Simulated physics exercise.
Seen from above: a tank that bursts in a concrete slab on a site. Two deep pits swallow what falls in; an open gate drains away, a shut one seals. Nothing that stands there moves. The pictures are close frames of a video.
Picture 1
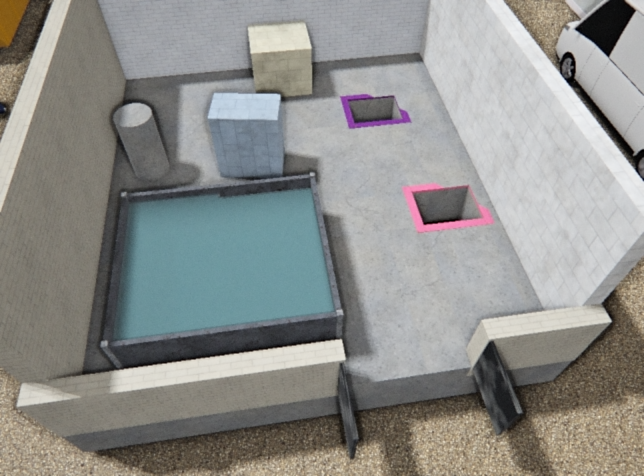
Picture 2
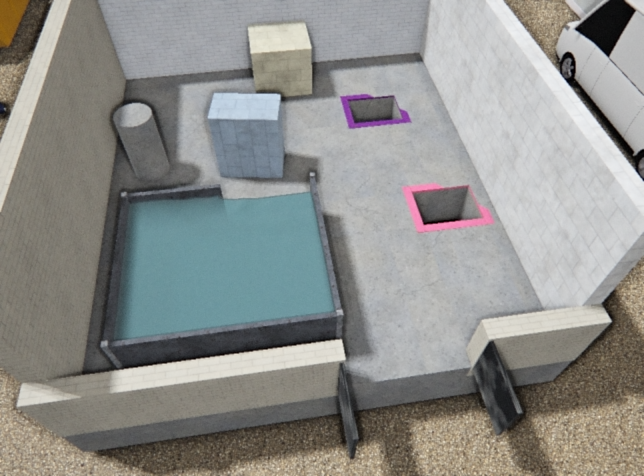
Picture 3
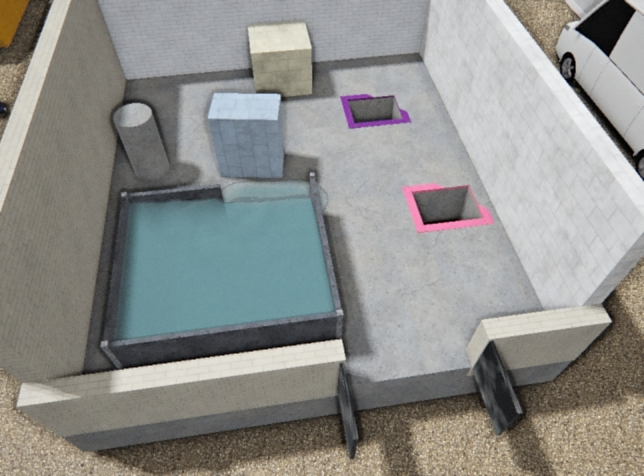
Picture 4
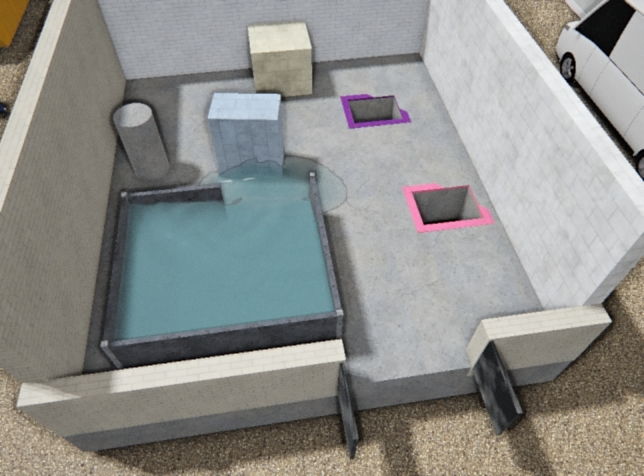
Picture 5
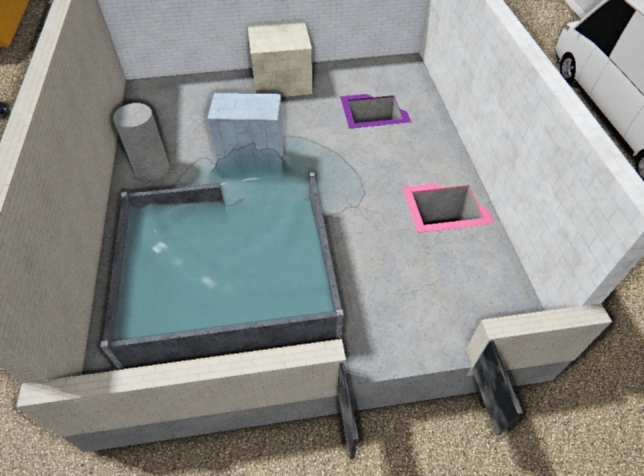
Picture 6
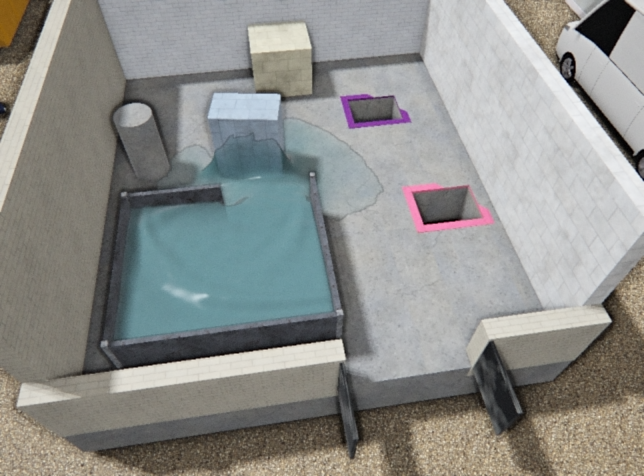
A tank of blue-green water opens at its far side, and water spreads across the concrete floor.
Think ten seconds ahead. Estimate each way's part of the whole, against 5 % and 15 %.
One by one: The gate takes less than 5 %; the pink pit takes from 5 to 15 %; the purple pit takes more than 15 %.
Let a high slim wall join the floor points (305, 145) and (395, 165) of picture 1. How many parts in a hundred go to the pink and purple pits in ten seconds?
In per cent: Pink 20, purple 4.
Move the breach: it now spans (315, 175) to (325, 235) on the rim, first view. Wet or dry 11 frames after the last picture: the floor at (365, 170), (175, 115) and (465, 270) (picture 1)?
As listed: Awash, clear, wet.
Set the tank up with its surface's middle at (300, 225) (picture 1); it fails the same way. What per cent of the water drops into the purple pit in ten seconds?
Parts in a hundred: Purple 35.
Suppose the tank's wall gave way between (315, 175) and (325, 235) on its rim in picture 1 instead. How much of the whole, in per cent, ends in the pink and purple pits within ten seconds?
Roughly, in per cent: Pink 35, purple 8.
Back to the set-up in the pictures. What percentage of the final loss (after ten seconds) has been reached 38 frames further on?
Near 60 in a hundred.
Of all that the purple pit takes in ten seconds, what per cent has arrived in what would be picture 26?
Near 35 in a hundred.
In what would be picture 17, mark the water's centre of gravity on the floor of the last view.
Roughly at (248, 237).
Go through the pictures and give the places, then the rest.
In the first picture, the open tank at (223, 253) is whole and still.
In the second picture, the front is at a hidden place, out from the gap on the open tank's far side.
In the third picture, the front is at a hidden place, out from the gap on the open tank's far side.
In the fourth picture, water pours out on the open tank's far side and has run to (300, 160).
In the fifth picture, water pours out on the open tank's far side and has run to (293, 139).
In the sixth picture, the front is at (293, 121), out from the gap on the open tank's far side.
A moment on, water covers 30 % of the floor; the gate 0 %, the pink pit 0 %, the purple pit 1 %.
Next, water covers 55 % of the floor; the gate 0 %, the pink pit 0 %, the purple pit 4 %.
Then, water covers 70 % of the floor; the gate 0 %, the pink pit 1 %, the purple pit 8 %.
Later, water covers 85 % of the floor; the gate 0 %, the pink pit 3 %, the purple pit 15 %.
In the end, water covers 95 % of the floor; the gate 2 %, the pink pit 7 %, the purple pit 23 %.
